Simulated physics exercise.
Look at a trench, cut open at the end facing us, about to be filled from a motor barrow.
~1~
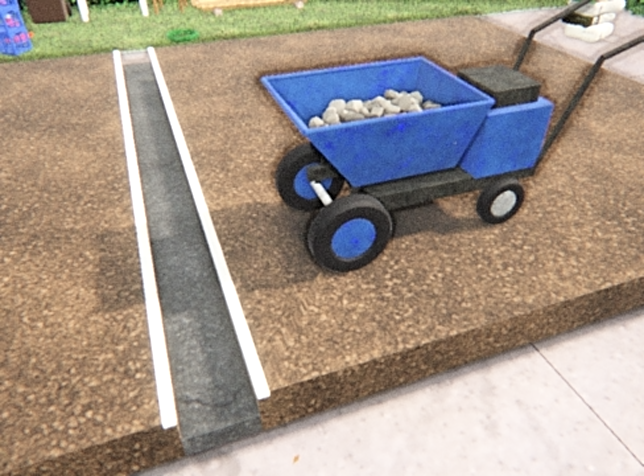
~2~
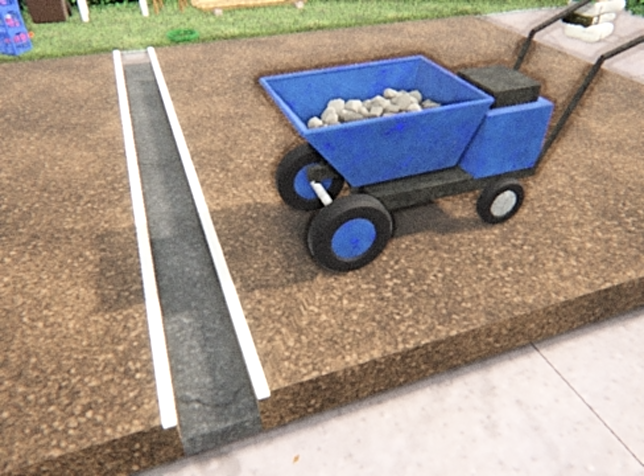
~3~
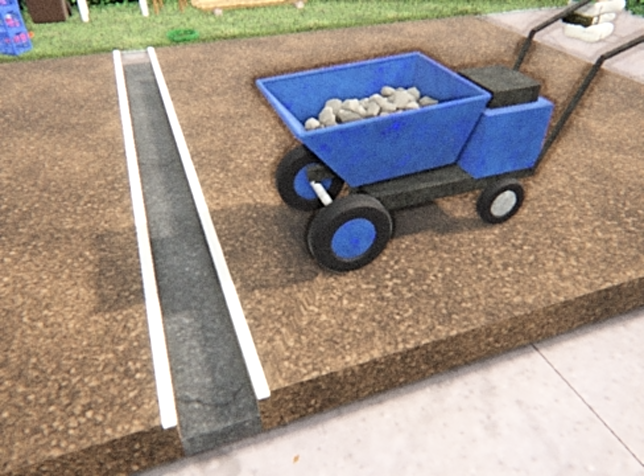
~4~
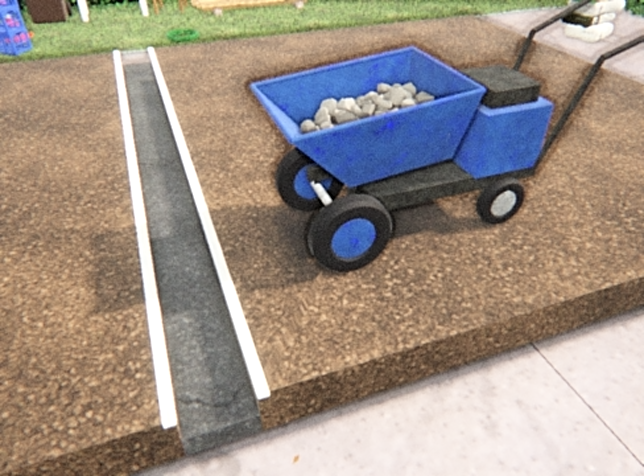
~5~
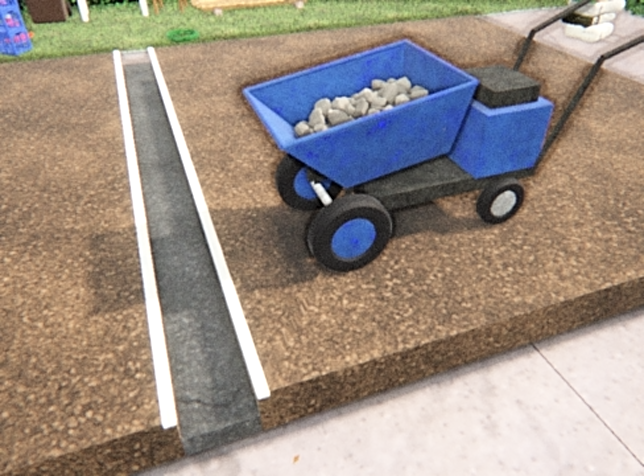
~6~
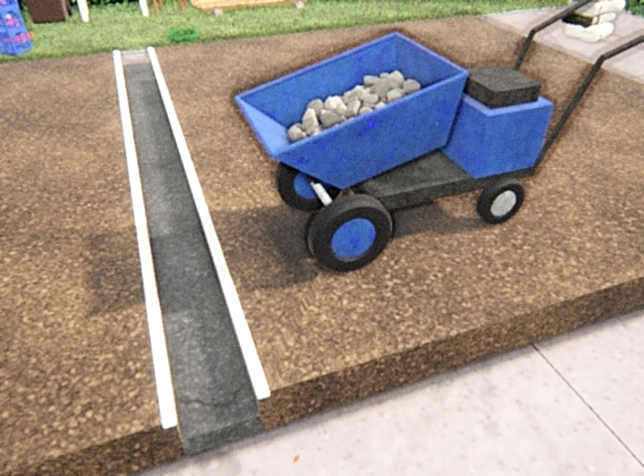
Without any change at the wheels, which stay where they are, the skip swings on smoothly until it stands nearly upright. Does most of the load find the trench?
Yes.
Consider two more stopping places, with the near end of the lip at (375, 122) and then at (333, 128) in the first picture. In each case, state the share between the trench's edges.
About 40 %, then 70 %.
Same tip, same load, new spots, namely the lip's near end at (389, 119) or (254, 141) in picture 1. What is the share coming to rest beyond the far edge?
Roughly 0 percent first, then roughly 40 percent.
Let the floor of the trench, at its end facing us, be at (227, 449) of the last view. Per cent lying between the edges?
The share would be around 100 per cent.
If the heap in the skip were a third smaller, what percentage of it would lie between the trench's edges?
Close to 90 in a hundred.
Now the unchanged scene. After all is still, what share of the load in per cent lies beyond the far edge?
Around 0 per cent.
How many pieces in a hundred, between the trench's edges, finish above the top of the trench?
Roughly 20 percent of them.
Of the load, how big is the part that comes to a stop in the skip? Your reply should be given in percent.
Close to 15 per cent, give or take.
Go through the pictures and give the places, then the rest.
Lip of the skip at (305, 133), level; top of the load at (390, 119), broken stones; first edge of the trench at (243, 332); far edge at (159, 355), the trench over half as wide as the skip, and shallow for its width, in the first picture.
Lip of the skip at (303, 134), level; top of the load at (389, 118), in the second picture.
Lip of the skip at (299, 136), tipped barely; top of the load at (387, 117), in the third picture.
Lip of the skip at (292, 141), tipped a little; top of the load at (382, 115), in the fourth picture.
Lip of the skip at (283, 147), tipped a little; top of the load at (392, 94), in the fifth picture.
Lip of the skip at (273, 156), tipped a little; top of the load at (399, 98); first edge of the trench at (243, 332); far edge at (159, 355), in the sixth picture.
Soon after the last picture, skip tipped steeply; all in the skip.
A little later, skip tipped right over; most in the skip; about a quarter in or heaped over the trench.
Later still, skip tipped right over; about a quarter in the skip; most in or heaped over the trench; a stray few beyond it.
At rest, skip tipped right over; a small part in the skip; most in or heaped over the trench; a stray few beyond it.
